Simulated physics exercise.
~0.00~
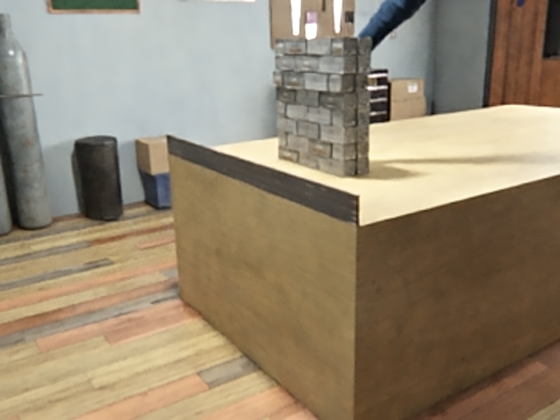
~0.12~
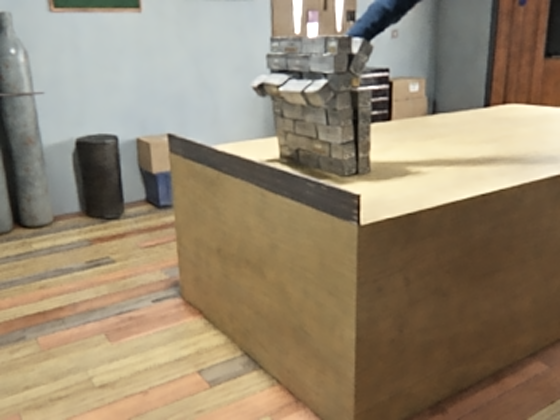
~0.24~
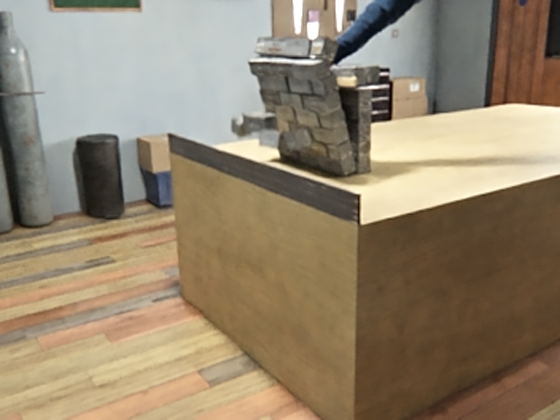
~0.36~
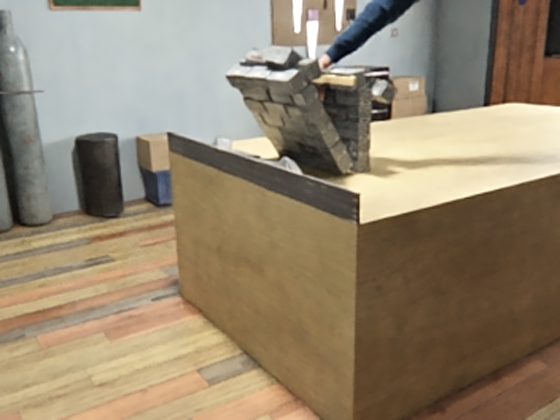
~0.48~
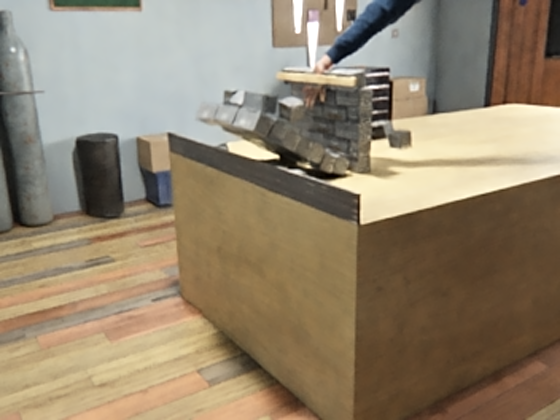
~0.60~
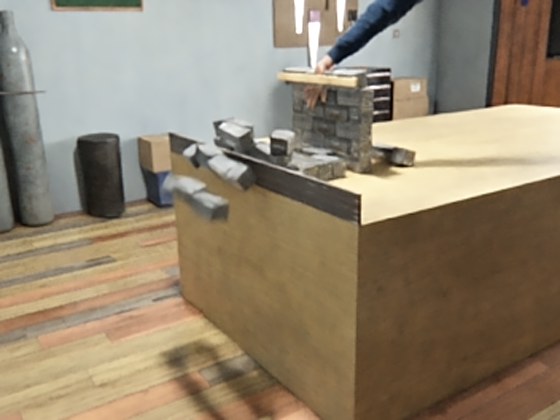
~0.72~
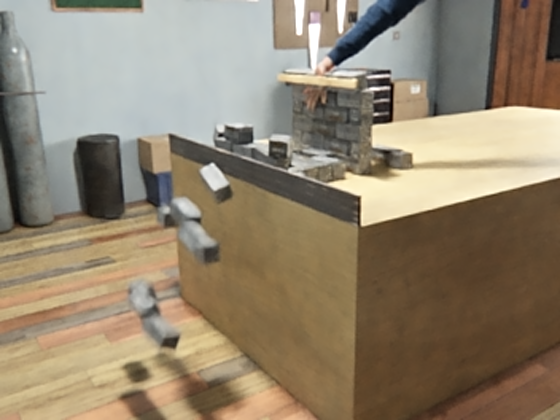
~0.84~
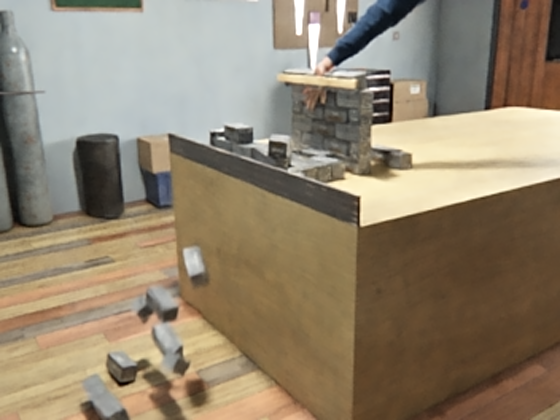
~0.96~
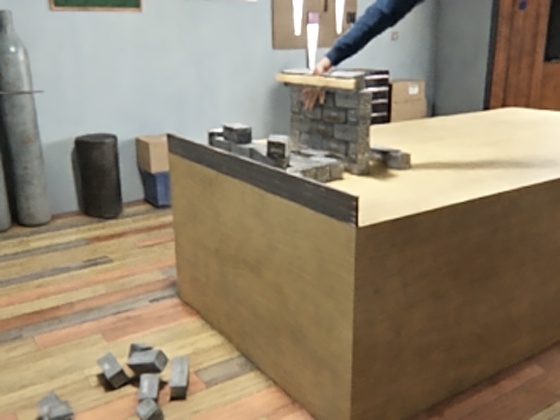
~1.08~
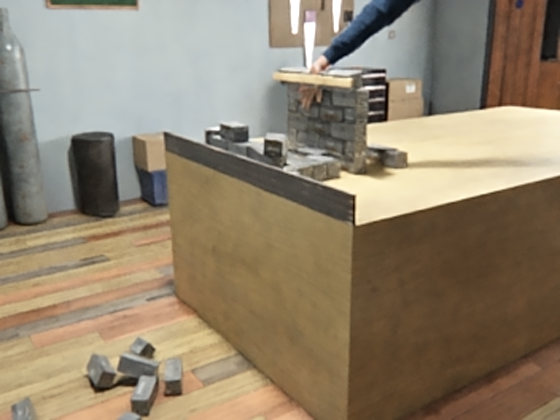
In a room with a plank floor, an arm pushed a wooden batten into a stack of grey blocks on a low cupboard, and the upper part toppled left; several tumbled over the edge onto the floor, while most stayed on top.
